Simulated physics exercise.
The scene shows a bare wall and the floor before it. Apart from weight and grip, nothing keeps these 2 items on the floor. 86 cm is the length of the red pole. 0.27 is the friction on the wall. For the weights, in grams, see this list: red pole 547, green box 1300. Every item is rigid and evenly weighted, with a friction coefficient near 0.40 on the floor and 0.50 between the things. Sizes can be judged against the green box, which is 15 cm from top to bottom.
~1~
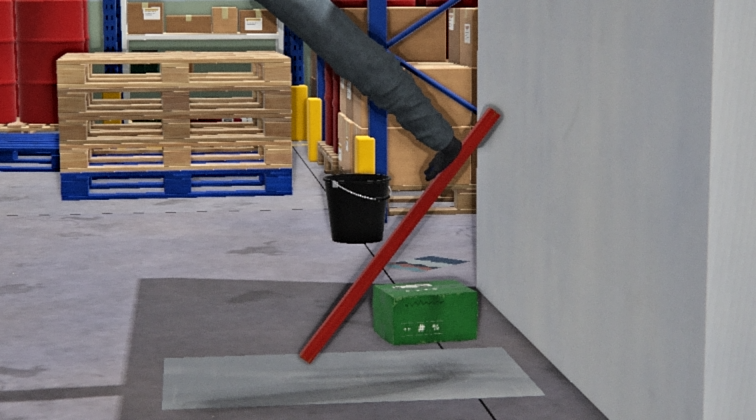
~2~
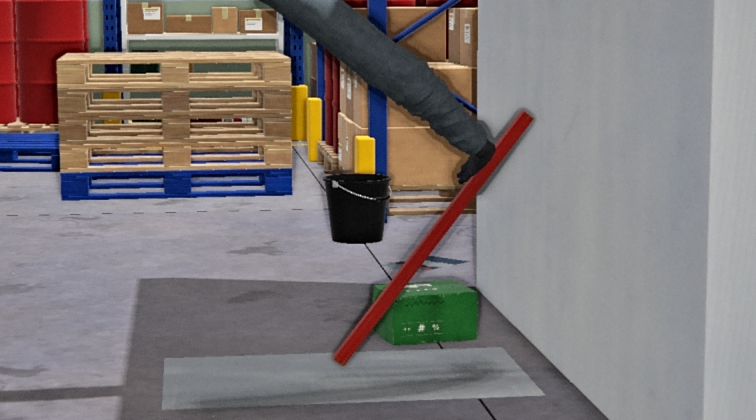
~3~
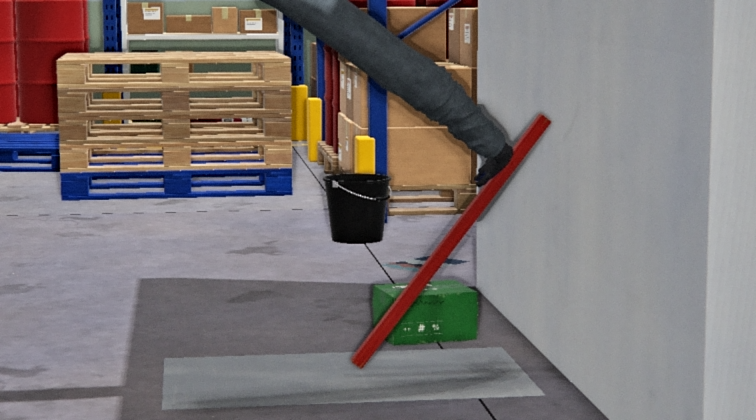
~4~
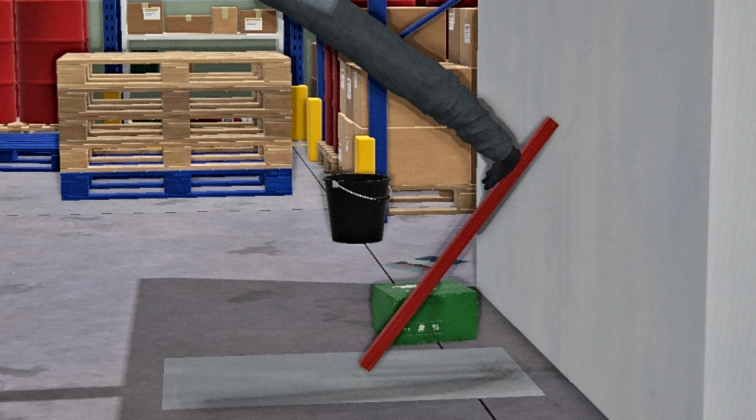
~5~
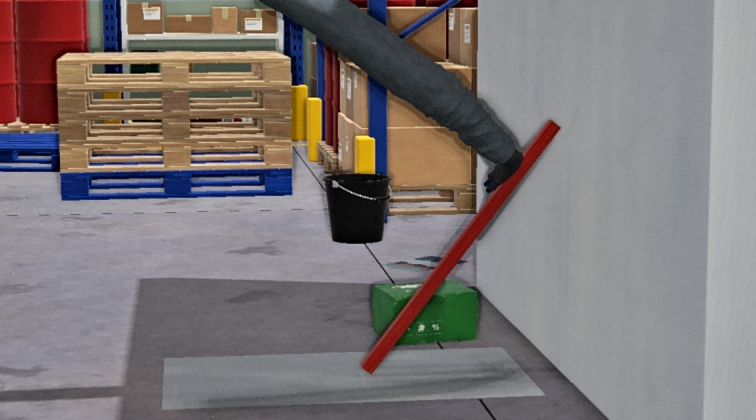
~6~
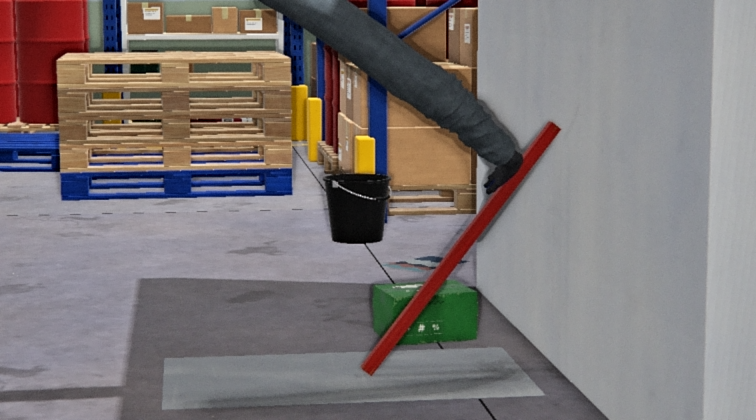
A dark-sleeved arm reaches in from the top in a warehouse, seen from a fixed, level view facing a pale wall on the right. It holds a slanting red pole before a green box on the grey floor, with a black bucket, stacked wooden pallets and shelves behind. The arm moves the pole a short way right, slowing until its upper end leans on the wall, still held.
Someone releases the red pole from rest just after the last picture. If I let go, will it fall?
No, it holds.
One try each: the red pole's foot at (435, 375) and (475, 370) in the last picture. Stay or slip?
Try one: It stays put; try two: It stays put.
Then, 0.20 s after the last picture, nothing has stirred.
Then, 0.50 s after the last picture, red pole resting near (460, 249).
At rest, both in place, give or take 10 cm. Seen from the same camera at the end, red pole near (460, 249). The pole remains leaning.
